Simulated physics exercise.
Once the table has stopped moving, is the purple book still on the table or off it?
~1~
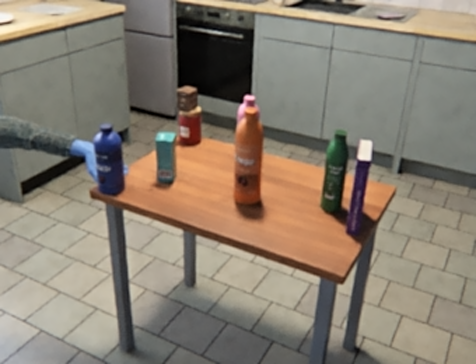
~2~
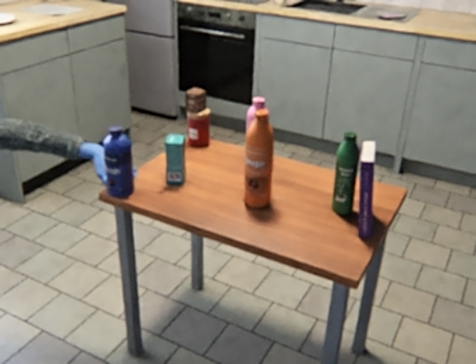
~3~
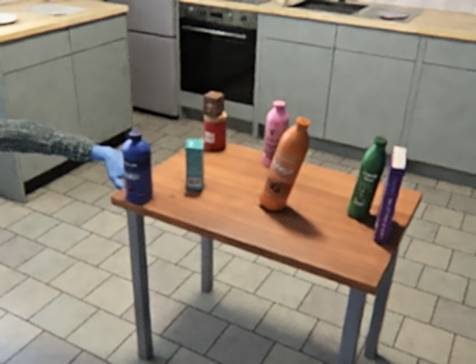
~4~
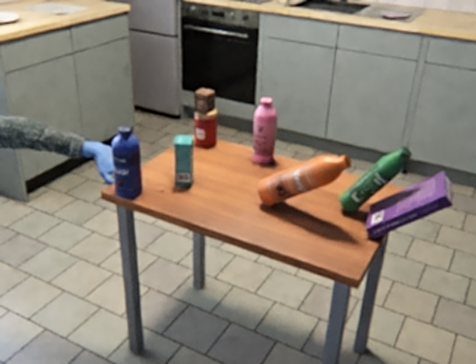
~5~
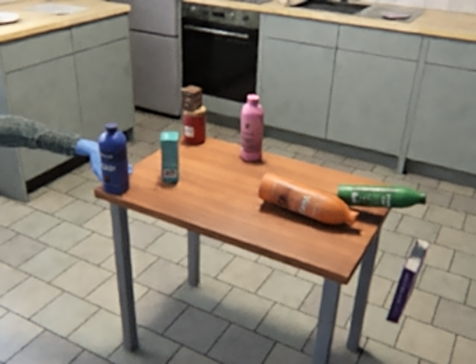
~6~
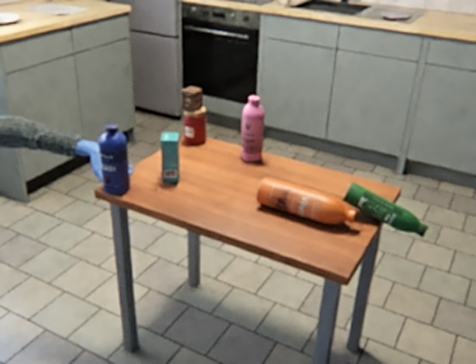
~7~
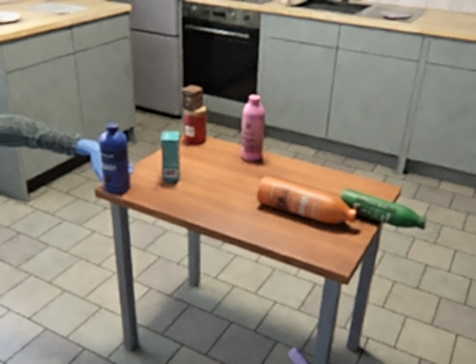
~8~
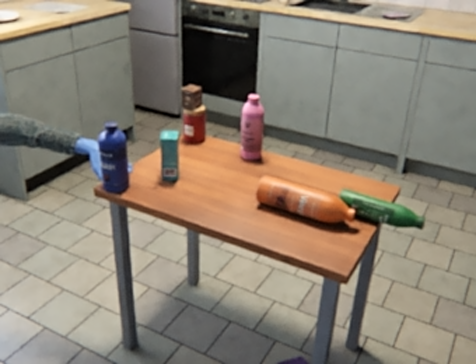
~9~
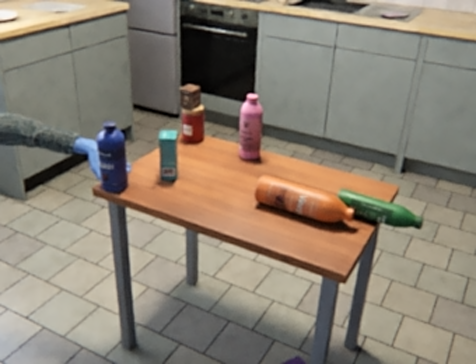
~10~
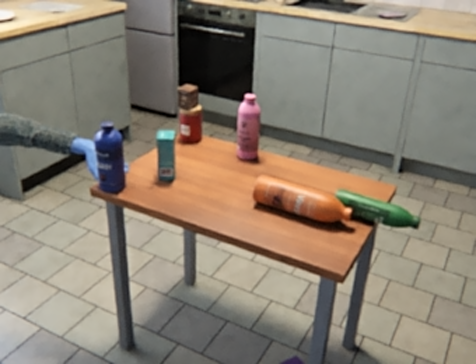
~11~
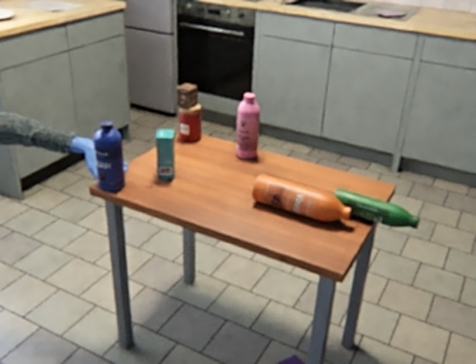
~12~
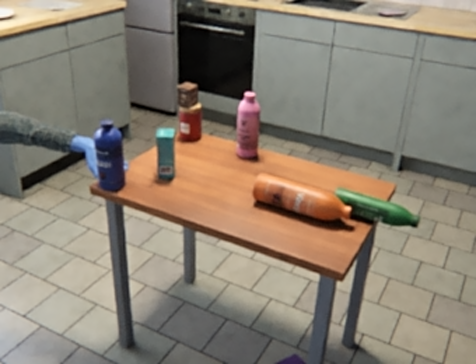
The purple book is off the table. It tips over the right-hand edge and drops to the floor.
